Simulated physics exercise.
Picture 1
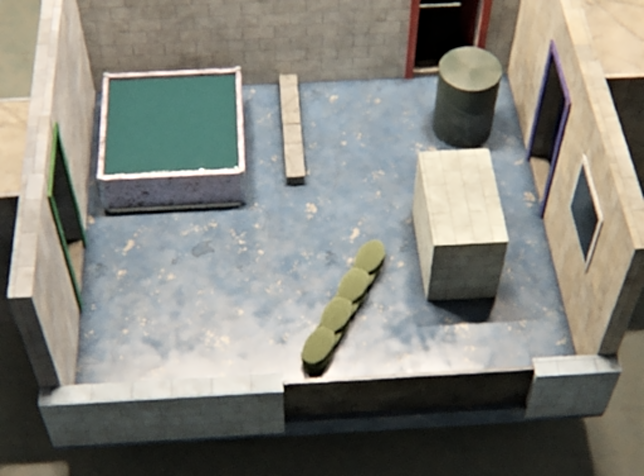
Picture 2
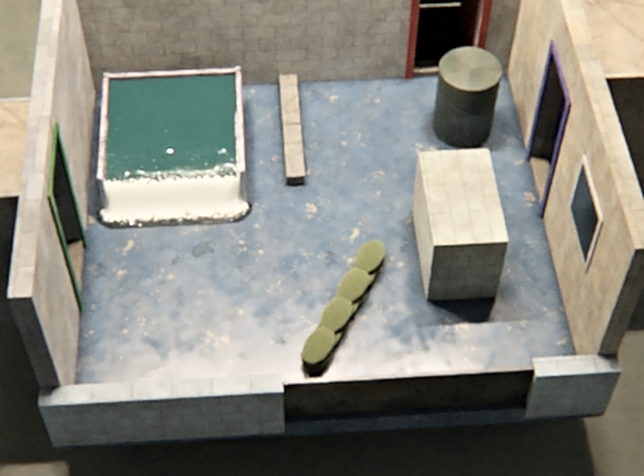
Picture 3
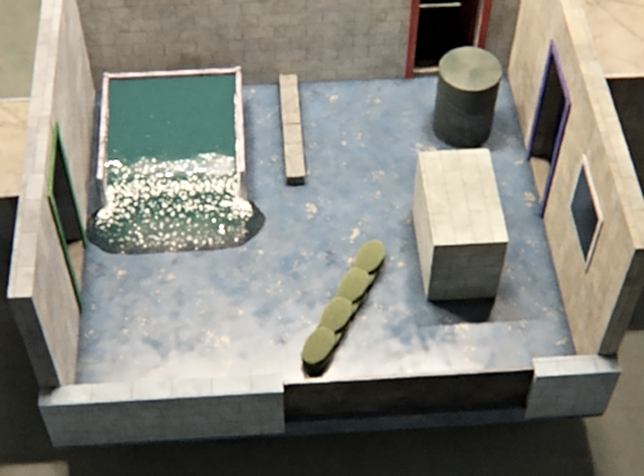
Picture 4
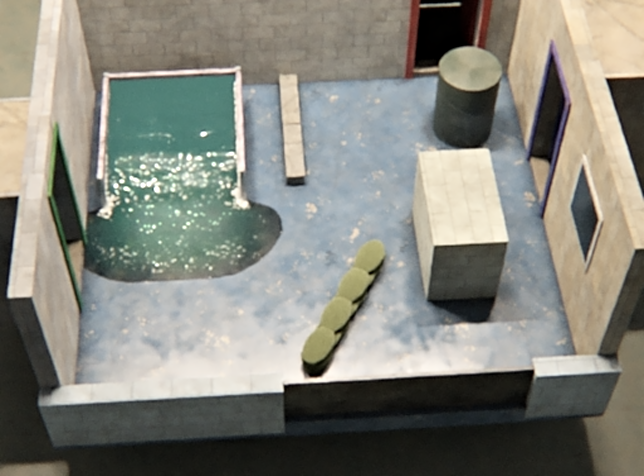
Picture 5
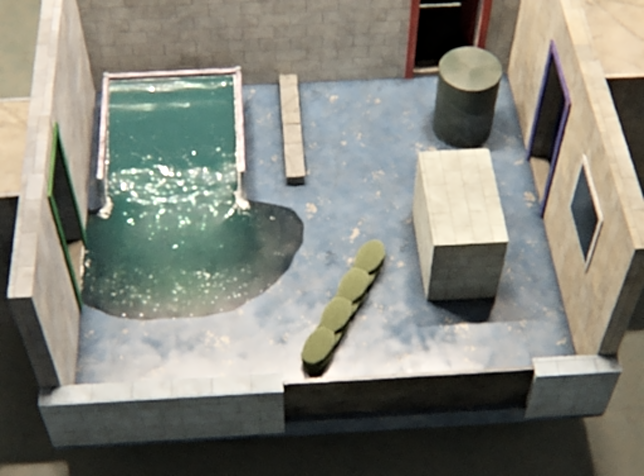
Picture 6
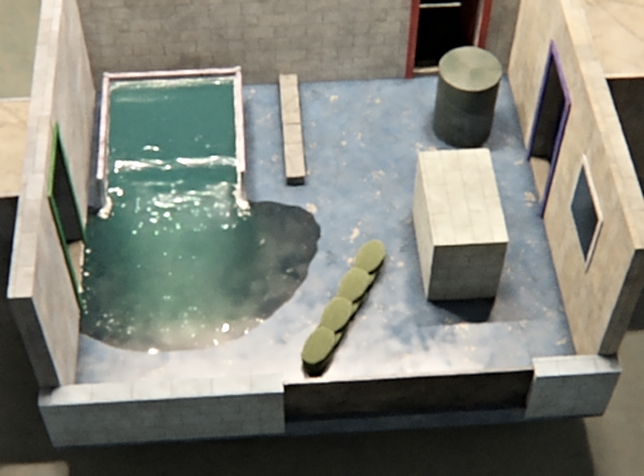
The video shows an overhead view of a roofless room where the near side of a tank of green water gives way, and foaming water pours out and spreads across the blue floor toward the viewer, while the surrounding objects stay still.
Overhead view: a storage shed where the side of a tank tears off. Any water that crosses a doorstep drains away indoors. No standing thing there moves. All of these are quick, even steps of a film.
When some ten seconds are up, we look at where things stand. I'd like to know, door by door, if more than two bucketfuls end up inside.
The red door is going to stay within two buckets; the blue door is going to stay within two buckets; the green door is going to stay within two buckets.
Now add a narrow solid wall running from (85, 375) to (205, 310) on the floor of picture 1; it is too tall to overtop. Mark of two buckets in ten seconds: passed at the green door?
Result - the green one tops the threshold.
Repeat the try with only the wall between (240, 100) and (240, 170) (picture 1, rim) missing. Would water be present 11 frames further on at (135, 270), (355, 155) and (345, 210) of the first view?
Taking the three spots as listed, they end up spared, inundated and inundated.
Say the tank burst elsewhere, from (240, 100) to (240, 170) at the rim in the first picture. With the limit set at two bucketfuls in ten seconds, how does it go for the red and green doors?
Looks like red stays beneath it, and green stays beneath it too.
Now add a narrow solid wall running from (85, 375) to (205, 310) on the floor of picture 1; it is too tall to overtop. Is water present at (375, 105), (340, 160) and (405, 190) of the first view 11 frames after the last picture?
Taking them in order, I'd say parched, parched and parched.
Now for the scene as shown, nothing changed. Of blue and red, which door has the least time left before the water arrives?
Answer: The blue-painted one.
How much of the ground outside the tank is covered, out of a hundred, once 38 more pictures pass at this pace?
That works out at 90 %.
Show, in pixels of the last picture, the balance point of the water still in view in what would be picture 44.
Somewhere near (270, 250).
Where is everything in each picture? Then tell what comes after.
In the first picture, still water in the tank at (172, 126).
In the second picture, the front is at (101, 213), out from the gap at (175, 196).
In the third picture, the front is at (95, 237), out from the gap at (175, 197).
In the fourth picture, water pours out at (175, 197) and has run to (85, 260).
In the fifth picture, the front is at (91, 300), out from the gap at (175, 198).
In the sixth picture, water pours out at (175, 198) and has run to (142, 345).
A moment on, water covers 35 % of the floor; the red door not reached, the blue door not reached, the green door wet at the sill, nothing in.
Next, water covers 35 % of the floor; the red door not reached, the blue door not reached, the green door wet at the sill, nothing in.
Then, water covers 55 % of the floor; the red door not reached, the blue door not reached, the green door wet at the sill, nothing in.
Later, water covers 90 % of the floor; the red door wet at the sill, nothing in, the blue door wet at the sill, nothing in, the green door wet at the sill, nothing in.
In the end, water covers 95 % of the floor; the red door under two buckets in, the blue door wet at the sill, nothing in, the green door wet at the sill, nothing in.
